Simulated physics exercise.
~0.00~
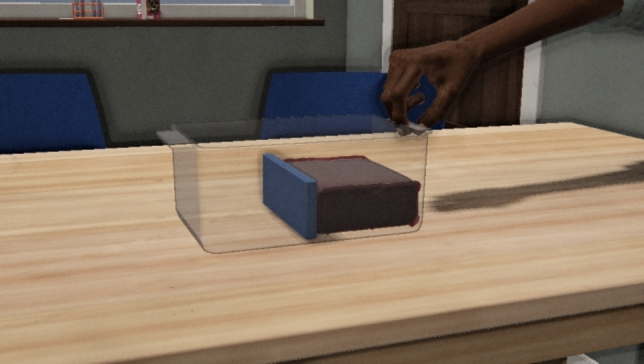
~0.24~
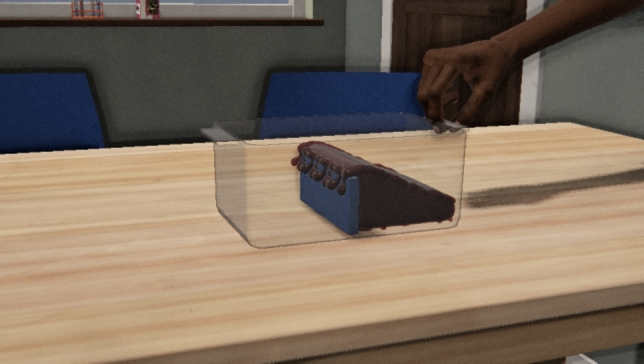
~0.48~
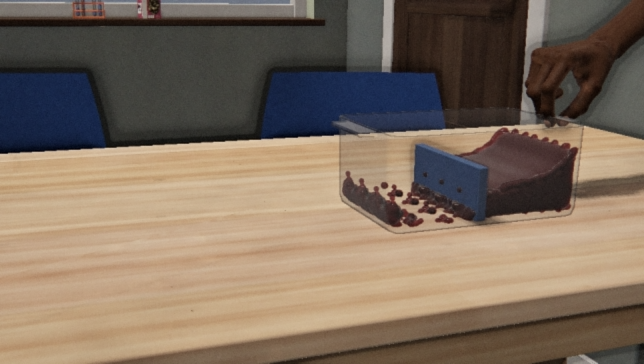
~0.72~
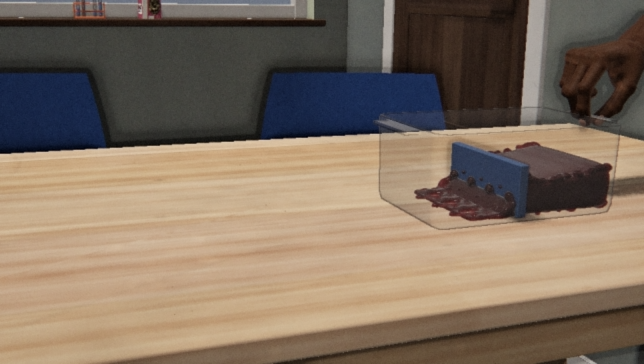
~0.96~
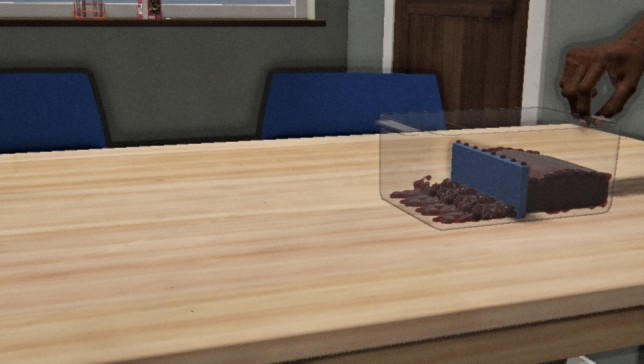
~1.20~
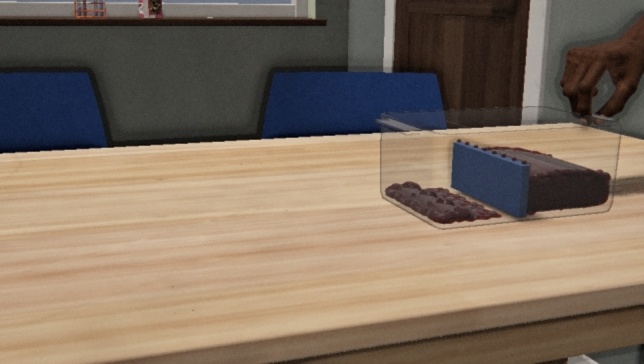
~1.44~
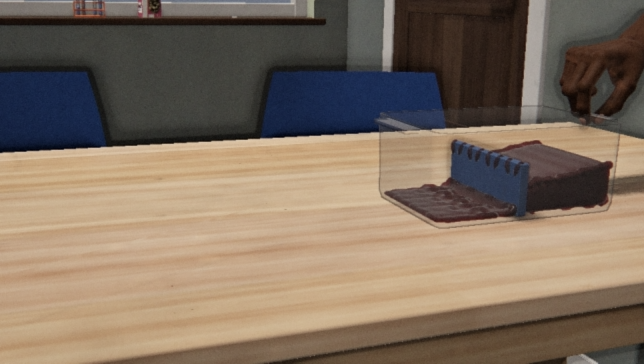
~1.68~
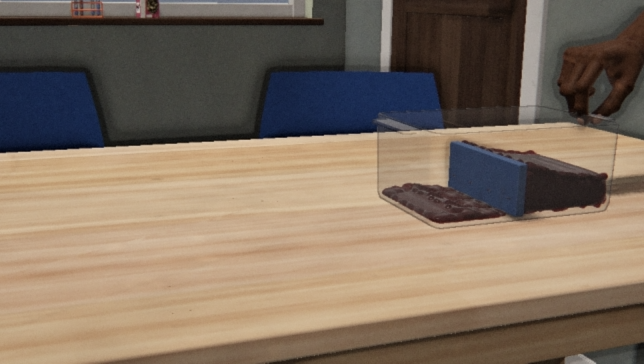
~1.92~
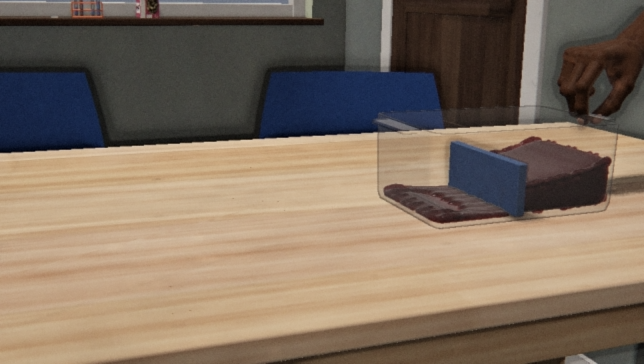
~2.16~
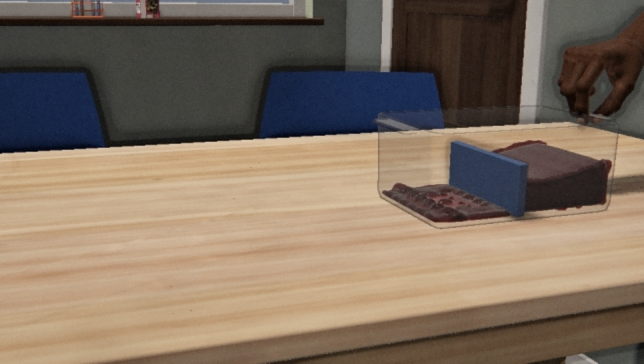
Dark red liquid slops over a low blue wall as a hand pulls the clear box right.
